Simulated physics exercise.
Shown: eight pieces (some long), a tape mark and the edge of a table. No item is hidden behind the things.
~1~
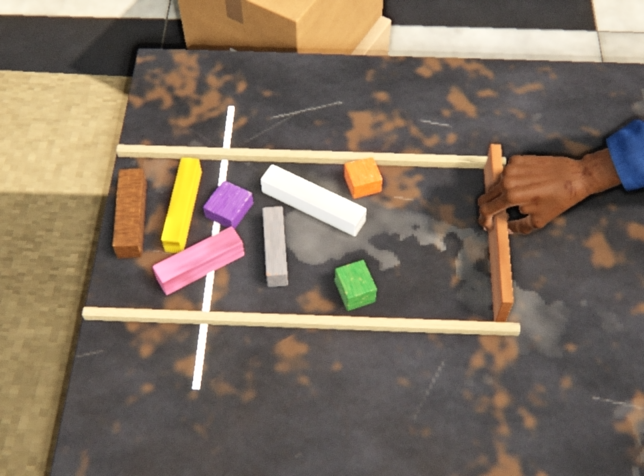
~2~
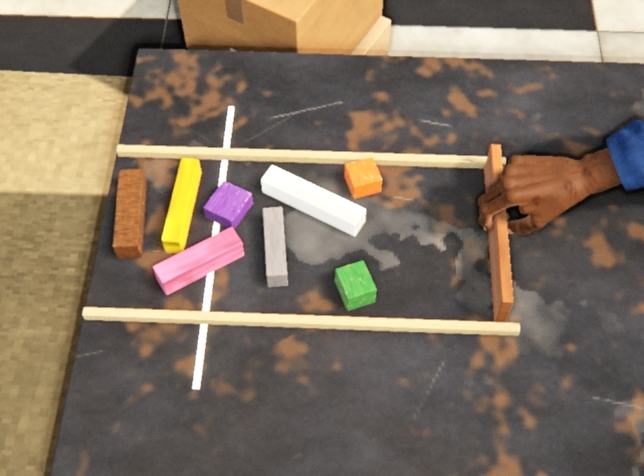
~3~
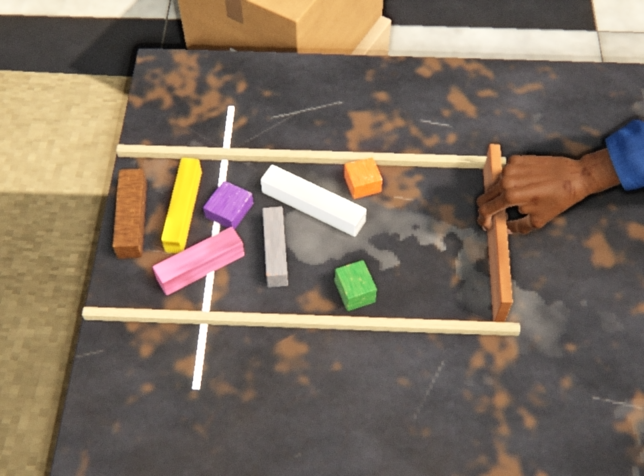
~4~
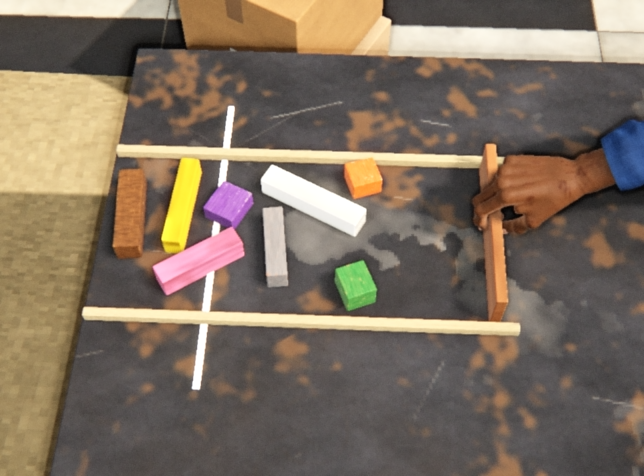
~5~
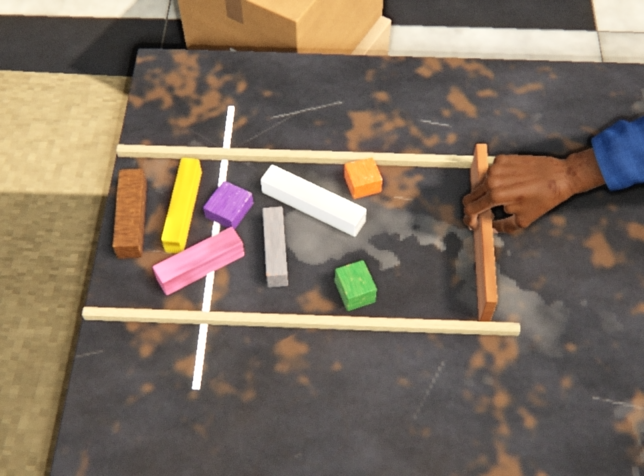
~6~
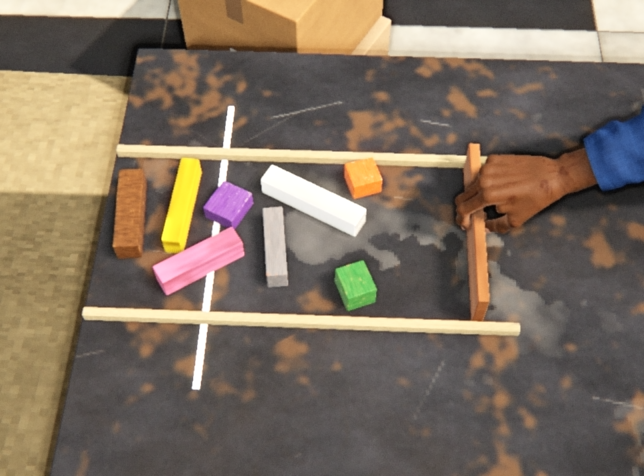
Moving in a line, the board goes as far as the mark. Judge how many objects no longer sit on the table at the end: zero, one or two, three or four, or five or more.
No longer on the table: Zero.
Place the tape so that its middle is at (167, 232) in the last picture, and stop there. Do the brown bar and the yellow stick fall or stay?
As for the brown bar, it is not retained; as for the yellow stick, it is not retained.
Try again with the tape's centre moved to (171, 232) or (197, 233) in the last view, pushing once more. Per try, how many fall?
Taking the two tries in order, the numbers are 2 and 1.
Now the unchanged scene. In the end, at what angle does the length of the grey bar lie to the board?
I'd estimate about 15 degrees.
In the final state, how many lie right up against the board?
3 in contact.
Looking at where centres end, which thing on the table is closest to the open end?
Brown bar.
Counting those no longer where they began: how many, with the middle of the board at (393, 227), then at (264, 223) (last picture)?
The first number is 0, the next one 7.
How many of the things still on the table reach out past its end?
1 in all.
Soon after, none off yet; brown bar at rest near (130, 213); yellow stick at rest near (182, 205); pink stick at rest near (199, 261).
At rest, the number that fall off is zero.
